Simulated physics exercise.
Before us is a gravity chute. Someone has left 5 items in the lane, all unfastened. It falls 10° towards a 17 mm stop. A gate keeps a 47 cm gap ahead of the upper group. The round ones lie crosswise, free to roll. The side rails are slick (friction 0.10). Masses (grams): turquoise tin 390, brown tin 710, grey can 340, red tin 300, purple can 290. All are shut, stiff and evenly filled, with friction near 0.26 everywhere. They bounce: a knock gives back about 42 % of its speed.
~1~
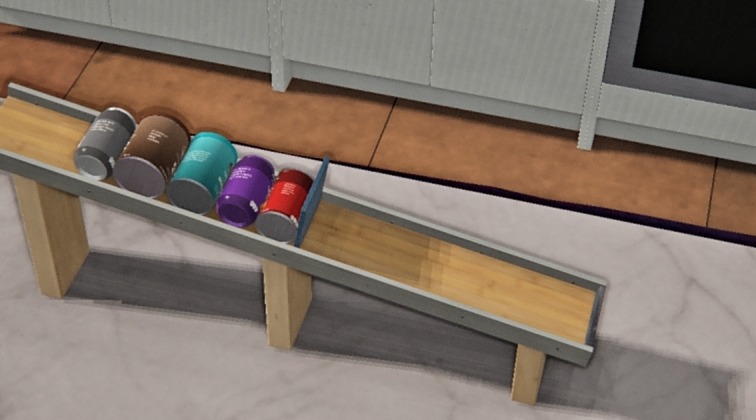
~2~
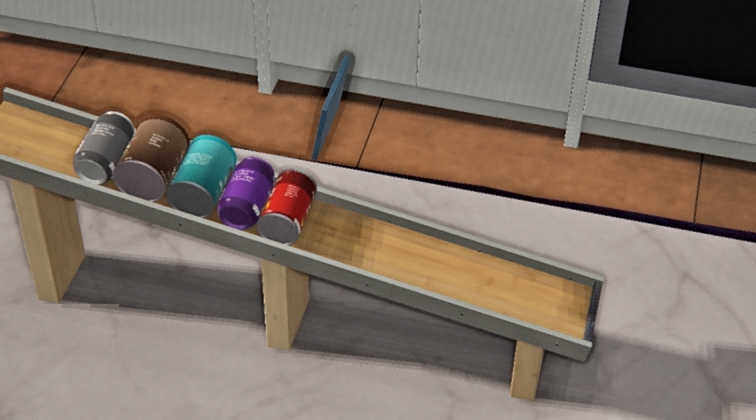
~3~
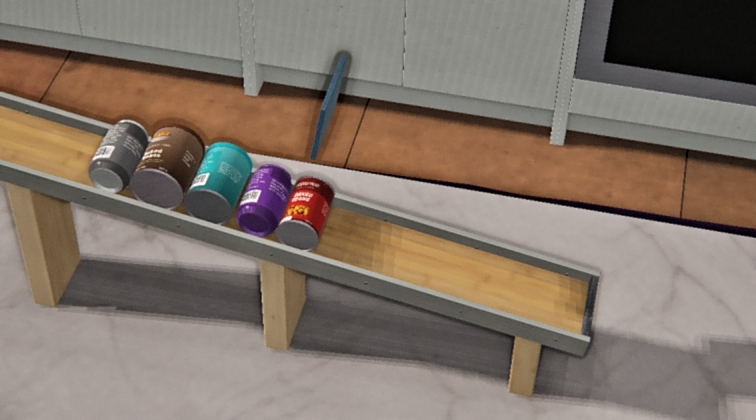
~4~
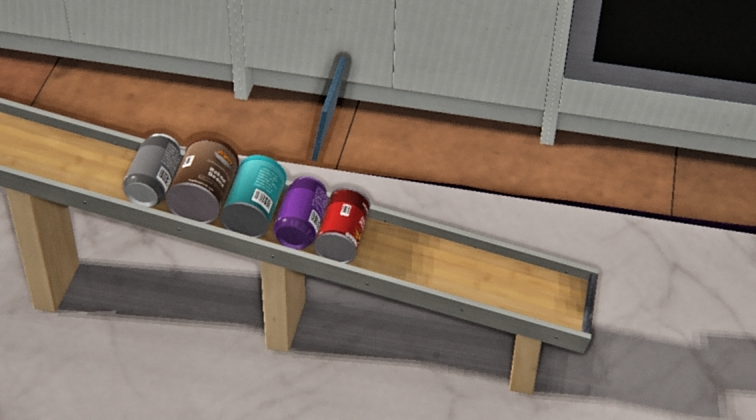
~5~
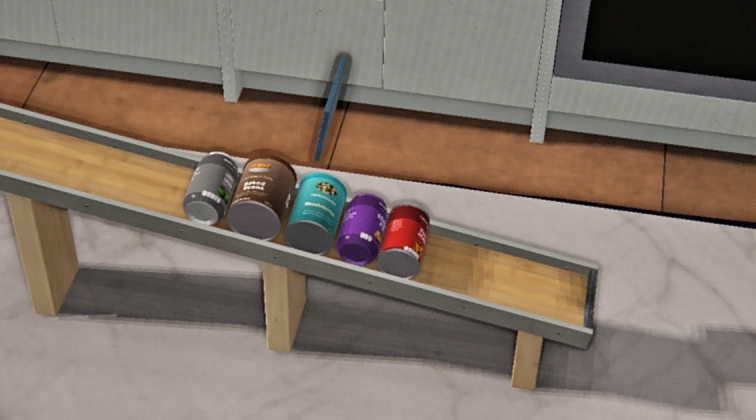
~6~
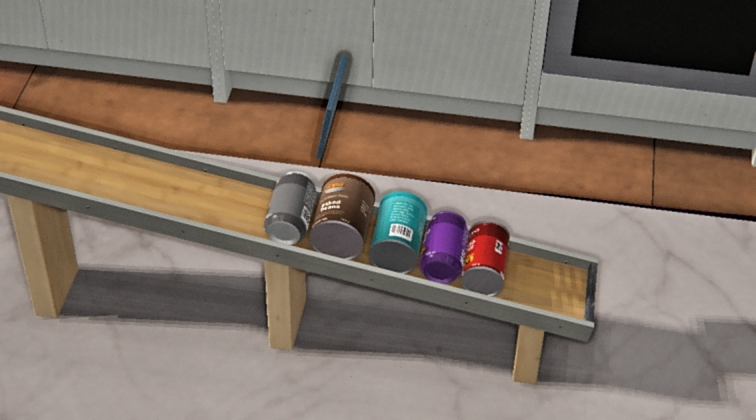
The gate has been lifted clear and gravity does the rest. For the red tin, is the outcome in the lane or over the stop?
The red tin jumps the stop.
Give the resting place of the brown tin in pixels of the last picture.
Around (572, 275).
Then, 0.20 s past the last view, red tin near (588, 273).
Then, 0.50 s past the last view, red tin and purple can now over the stop.
Then, 1.00 s past the last view, turquoise tin now over the stop.
Then, 1.60 s past the last view, brown tin not moving; grey can not moving.
Finally, over the stop, turquoise tin, red tin and purple can; the other 2 in the lane.
